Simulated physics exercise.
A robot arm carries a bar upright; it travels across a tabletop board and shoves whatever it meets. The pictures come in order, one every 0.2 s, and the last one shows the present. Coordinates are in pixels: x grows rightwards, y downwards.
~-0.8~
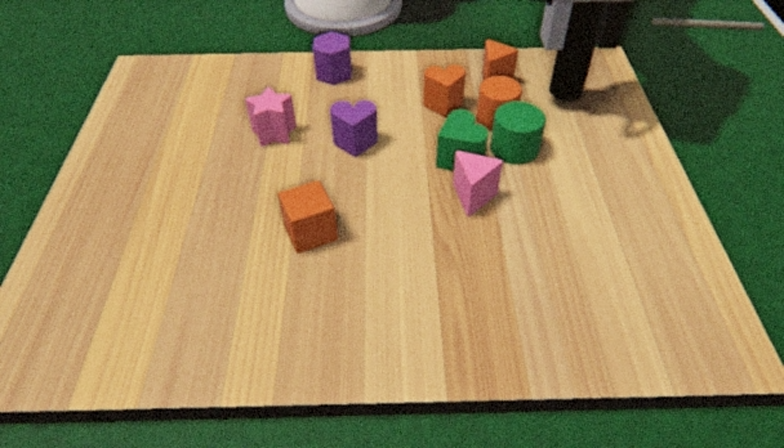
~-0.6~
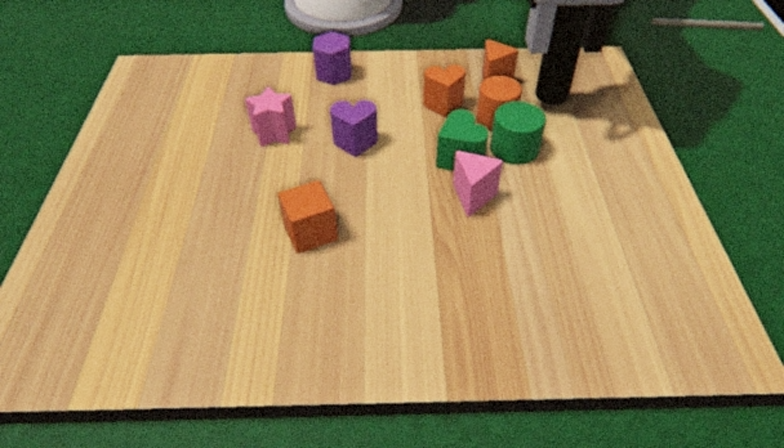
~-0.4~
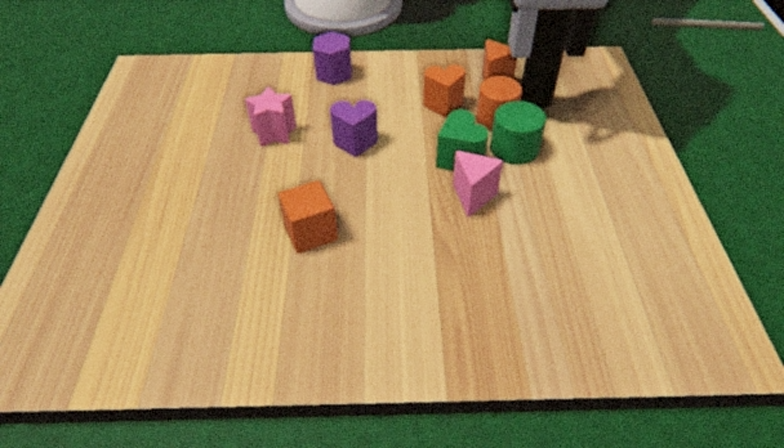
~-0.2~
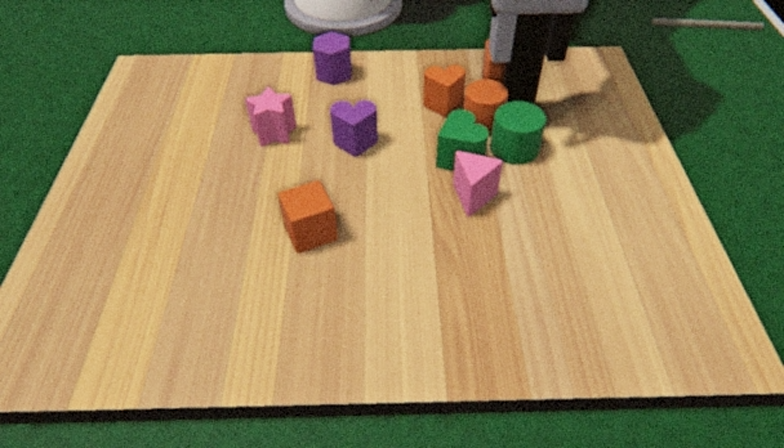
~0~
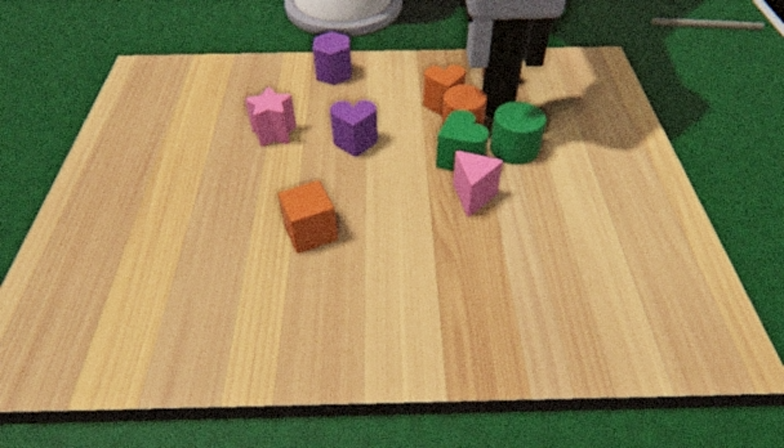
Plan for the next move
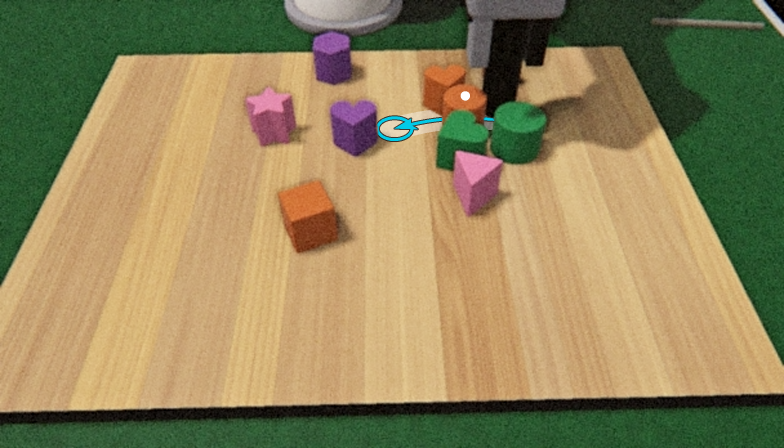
On a wooden board set on a green surface, a dark bar held by a machine moves left among scattered coloured blocks, then pushes the orange cylinder left toward the orange and green hearts while the other visible blocks stay still.
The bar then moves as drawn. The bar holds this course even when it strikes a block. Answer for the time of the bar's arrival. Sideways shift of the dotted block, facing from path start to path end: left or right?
Gets pushed left.
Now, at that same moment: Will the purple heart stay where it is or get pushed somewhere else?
It is not moved.
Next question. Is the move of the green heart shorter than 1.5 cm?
I believe so.
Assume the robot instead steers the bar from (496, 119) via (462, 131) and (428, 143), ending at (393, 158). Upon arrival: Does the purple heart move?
I'd say yes.
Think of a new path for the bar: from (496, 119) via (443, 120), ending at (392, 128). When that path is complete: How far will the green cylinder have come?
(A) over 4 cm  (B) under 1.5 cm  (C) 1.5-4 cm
B (under 1.5 cm)
Path on the board, from (496, 119) via (444, 119), ending at (395, 129); the dot is on the orange cylinder.
On the path given first. One third of the way, bar (462, 108); orange heart (440, 71), turned 10° clockwise; green heart (461, 128); orange cylinder (435, 101).
Two thirds of the way, bar (427, 111); orange heart (430, 68), turned 35° clockwise; green heart (461, 128); orange cylinder (412, 110).
At the end, bar (395, 118); purple heart in place; orange heart (430, 68), turned 35° clockwise; green heart (461, 128); orange cylinder (399, 120).
